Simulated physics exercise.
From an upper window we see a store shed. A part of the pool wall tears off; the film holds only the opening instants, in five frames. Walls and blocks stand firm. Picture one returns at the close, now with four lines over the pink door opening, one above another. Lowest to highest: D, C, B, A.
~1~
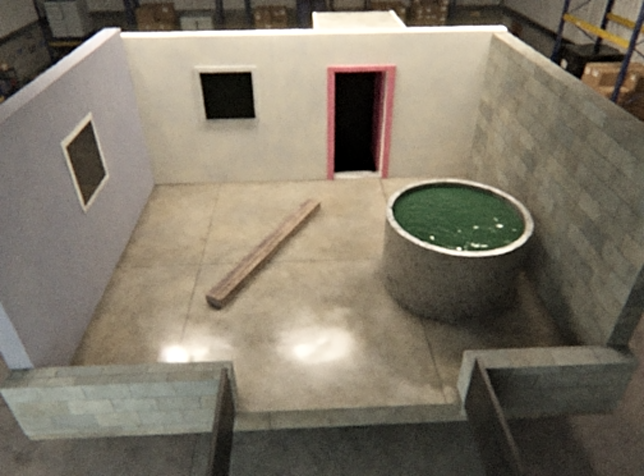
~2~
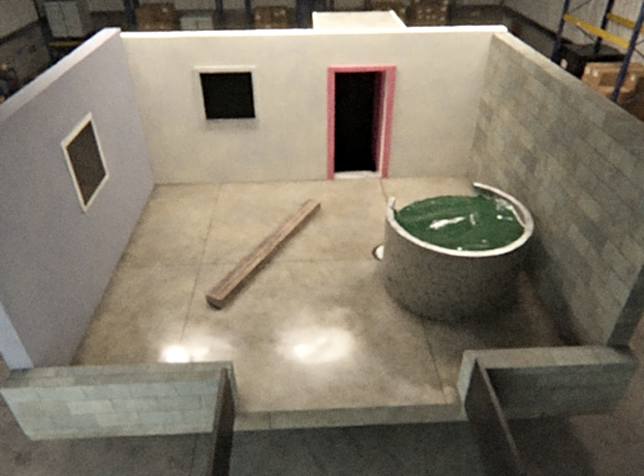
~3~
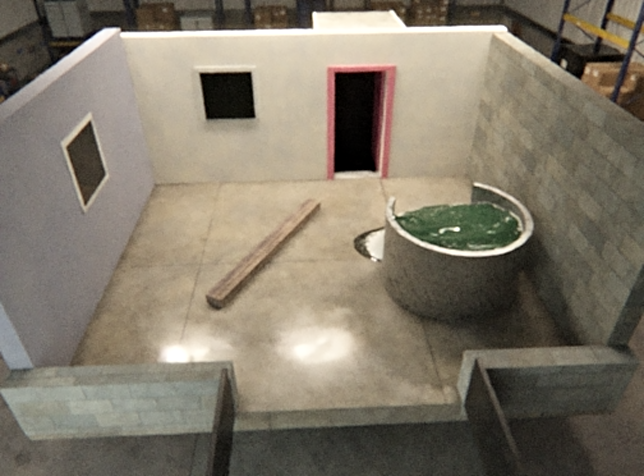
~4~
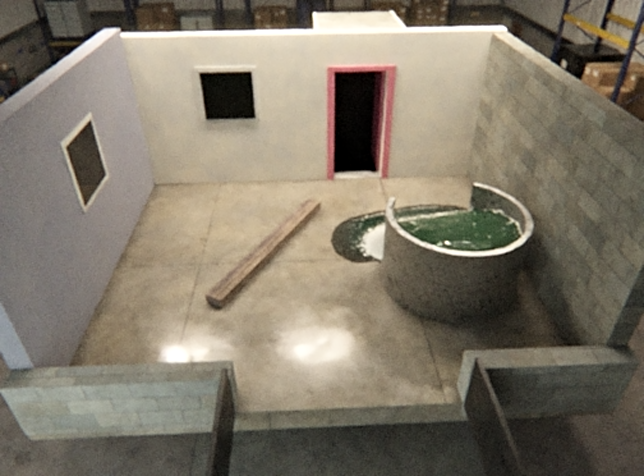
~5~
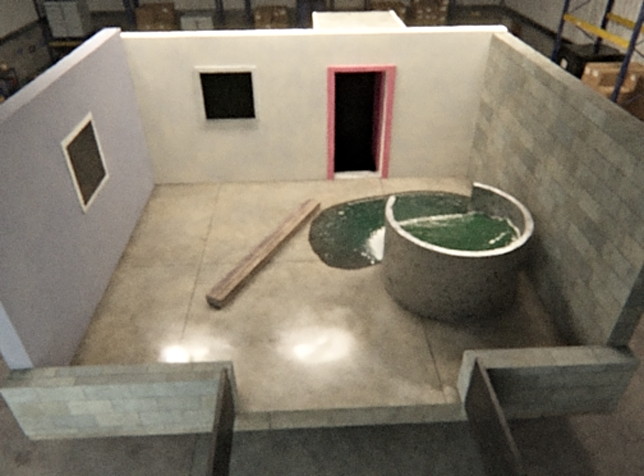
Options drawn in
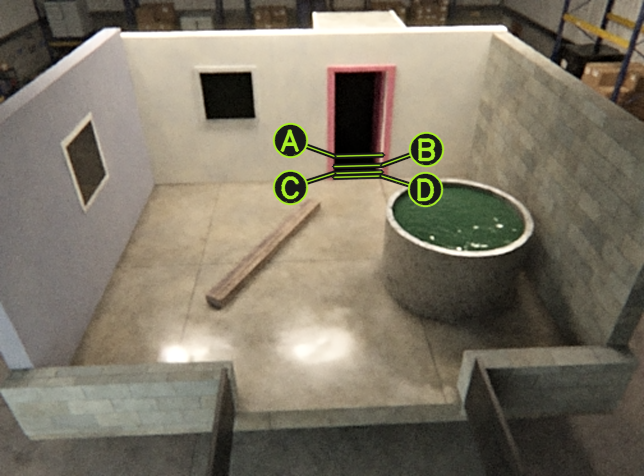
Round concrete pool in a walled store shed opening at its back rim, green water pouring out and spreading across the floor.
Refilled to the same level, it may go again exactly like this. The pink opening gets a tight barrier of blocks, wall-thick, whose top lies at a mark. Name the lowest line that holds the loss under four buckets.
Go for A.
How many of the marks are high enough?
One of them.
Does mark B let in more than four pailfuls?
Yes.
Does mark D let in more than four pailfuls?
Yes, that goes wrong.
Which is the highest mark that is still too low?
It is B.
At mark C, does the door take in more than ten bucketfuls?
Yes, clearly.
On the marked copy, A at (358, 155); B at (358, 165); C at (357, 172); D at (357, 176); from the bottom up D, C, B, A.
Choosing A, a splash gets over, under a bucket.
Choosing B, about 9 bucketfuls get in.
Choosing C, dozens of bucketfuls pour in.
Choosing D, dozens of bucketfuls pour in.
